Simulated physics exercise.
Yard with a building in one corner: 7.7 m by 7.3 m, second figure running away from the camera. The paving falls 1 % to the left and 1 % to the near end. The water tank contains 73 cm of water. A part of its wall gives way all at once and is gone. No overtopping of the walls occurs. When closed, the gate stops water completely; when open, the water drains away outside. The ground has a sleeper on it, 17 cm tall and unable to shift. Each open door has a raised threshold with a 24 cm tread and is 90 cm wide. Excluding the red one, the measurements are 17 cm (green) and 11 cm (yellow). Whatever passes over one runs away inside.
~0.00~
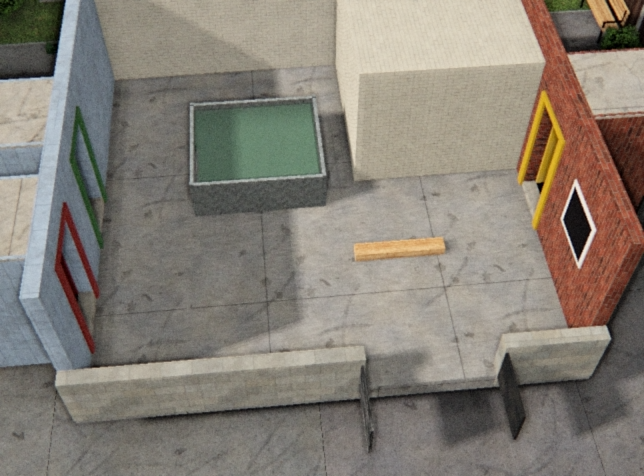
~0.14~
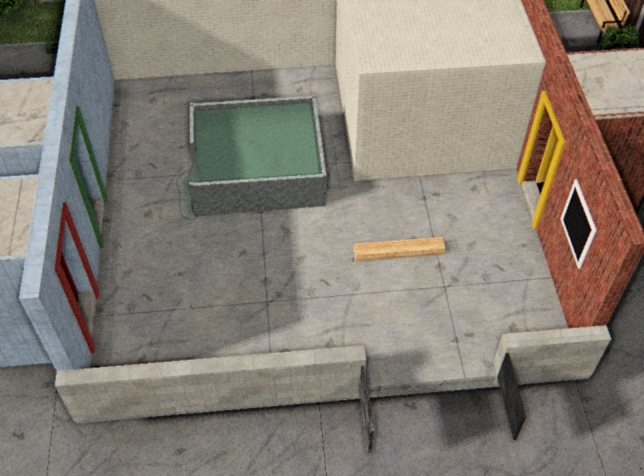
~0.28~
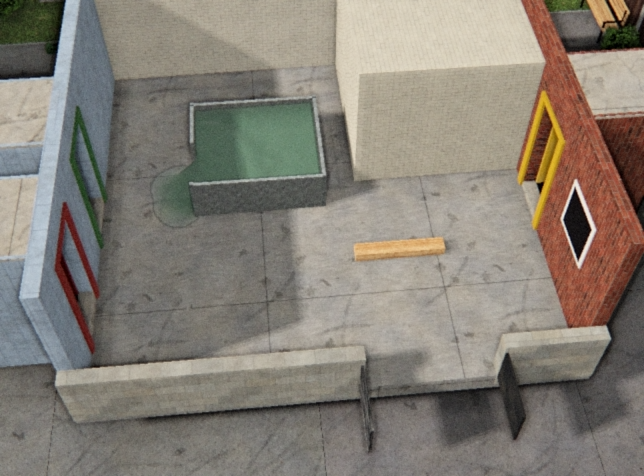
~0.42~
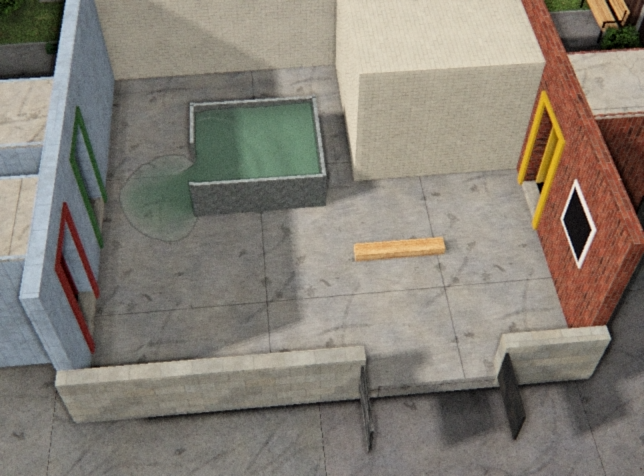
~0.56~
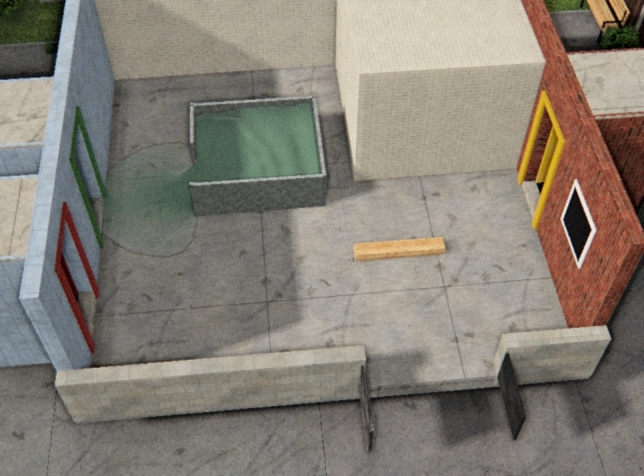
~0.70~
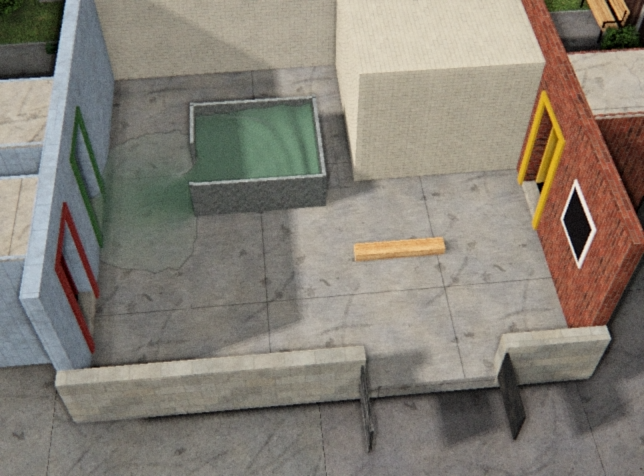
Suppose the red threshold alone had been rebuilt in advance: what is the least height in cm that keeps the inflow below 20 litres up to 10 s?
About 7.5 cm.
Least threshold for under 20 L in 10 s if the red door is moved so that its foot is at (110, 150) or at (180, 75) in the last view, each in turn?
About 16 cm, then about 9.5 cm.
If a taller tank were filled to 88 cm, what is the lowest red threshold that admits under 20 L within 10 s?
Step height: Approx. 9.0 cm.
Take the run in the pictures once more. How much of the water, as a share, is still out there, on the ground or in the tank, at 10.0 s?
Roughly 86 per cent of the water.
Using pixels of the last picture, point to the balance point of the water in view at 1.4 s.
(222, 179) or so.
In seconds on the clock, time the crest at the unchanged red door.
The level tops out around 1.8 s.
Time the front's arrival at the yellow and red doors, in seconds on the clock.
Yellow: 8.0 s, red: 1.2 s.
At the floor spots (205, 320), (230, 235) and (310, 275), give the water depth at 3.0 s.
About 1, 0 and 0 cm.
After 1.4 s water covers 15 % of the floor, deepest (44 cm) near (105, 209); 9 cm at the red door, 0 litres in over its 24 cm threshold.
After 3.0 s water covers 35 % of the floor, deepest (33 cm) near (90, 388); 11 cm at the red door, 0 litres in over its 24 cm threshold.
After 10.0 s water covers 95 % of the floor, deepest (14 cm) near (89, 398); 7 cm at the red door, 0 litres in over its 24 cm threshold.
At the red door as built, the water arrived by 1.2 s and peaked near 15 cm at 1.8 s.
Run again over the same 10 s with other heights there, 30 litres in over 6.5 cm, 14 litres over 8.5 cm. The limit of 20 litres is kept from about 7.5 cm up.
